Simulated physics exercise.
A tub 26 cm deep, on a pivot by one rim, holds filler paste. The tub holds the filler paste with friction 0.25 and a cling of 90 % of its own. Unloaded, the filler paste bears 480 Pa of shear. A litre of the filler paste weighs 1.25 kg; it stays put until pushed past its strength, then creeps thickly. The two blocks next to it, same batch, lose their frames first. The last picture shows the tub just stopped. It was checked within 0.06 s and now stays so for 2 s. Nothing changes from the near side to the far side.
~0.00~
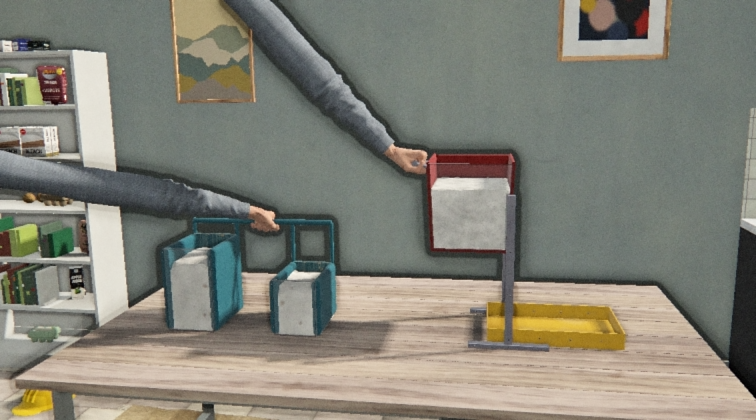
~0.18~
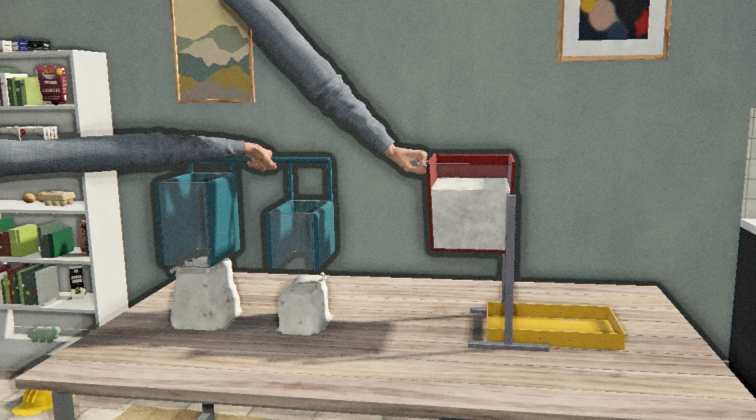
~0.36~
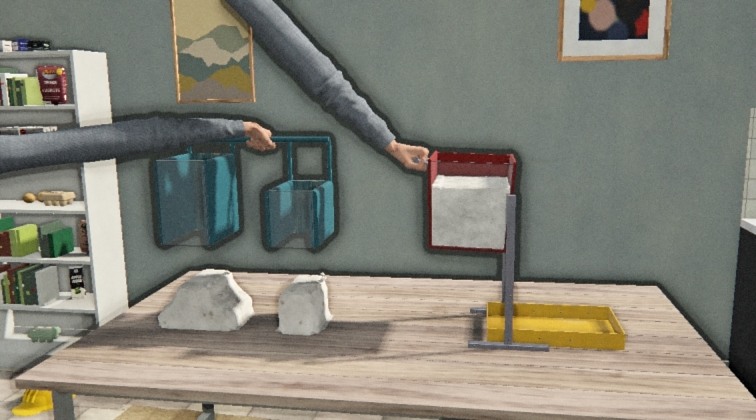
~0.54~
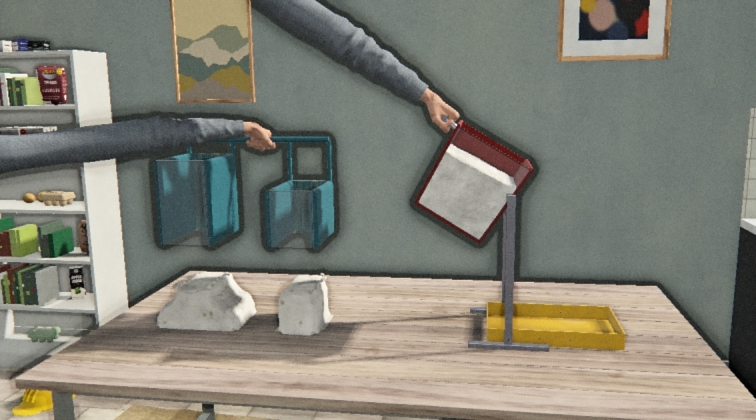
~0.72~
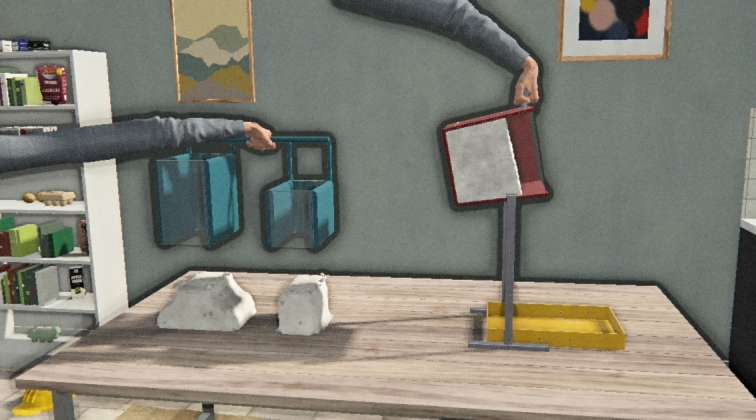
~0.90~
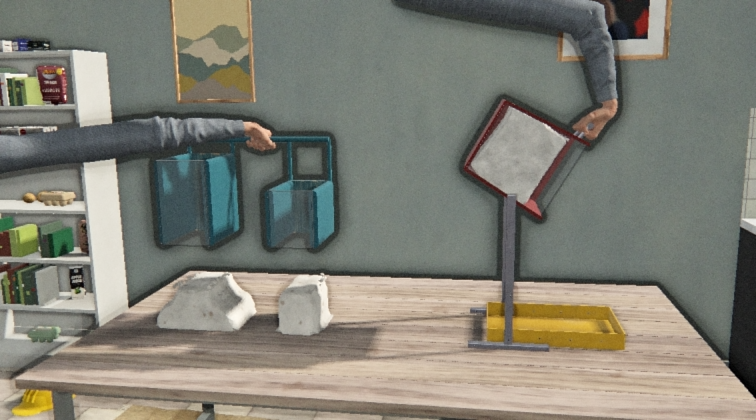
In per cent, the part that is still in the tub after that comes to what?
Expect roughly 0 %.
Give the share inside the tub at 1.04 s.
Near 70 %.
By 1.04 s, the tub is at 120 degrees and holds 70 %.
By 1.21 s, the tub is at 120 degrees and holds 3 %.
By 1.38 s, the tub is at 120 degrees and holds 0 %.
By 1.55 s, the tub is at 120 degrees and holds 0 %.
By 2.90 s, at the end, the tub is at 120 degrees and holds 0 %.
